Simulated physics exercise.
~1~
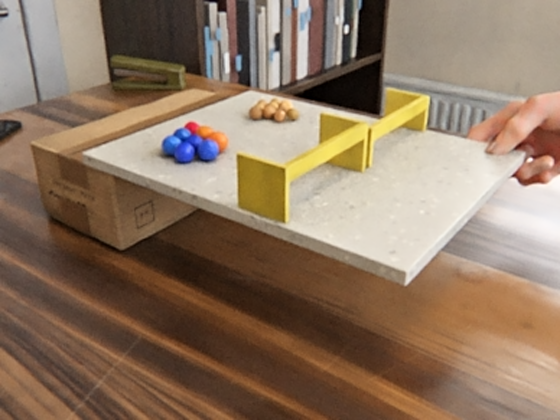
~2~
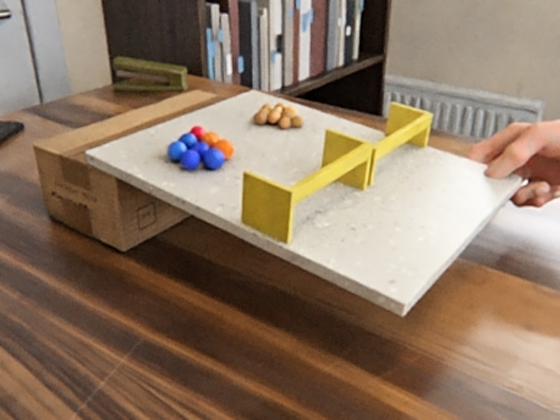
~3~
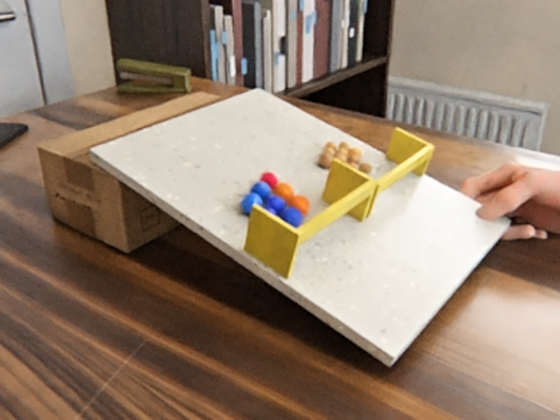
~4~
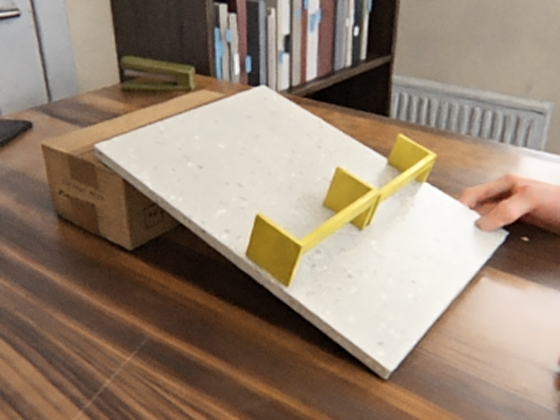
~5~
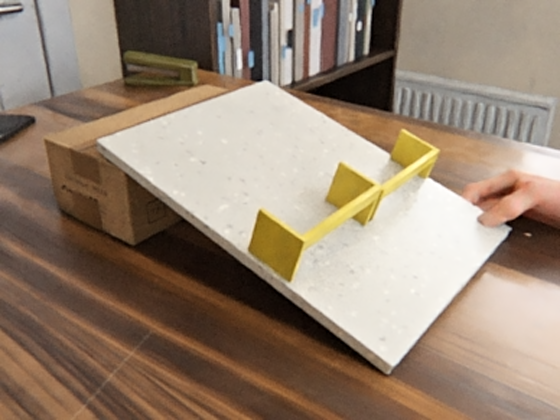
A hand slowly lowered one end of a pale speckled board propped on a cardboard box, and the colorful balls and the brown nut-like pieces slid down toward the yellow gates, until both groups were out of sight past them and the board rested tilted.
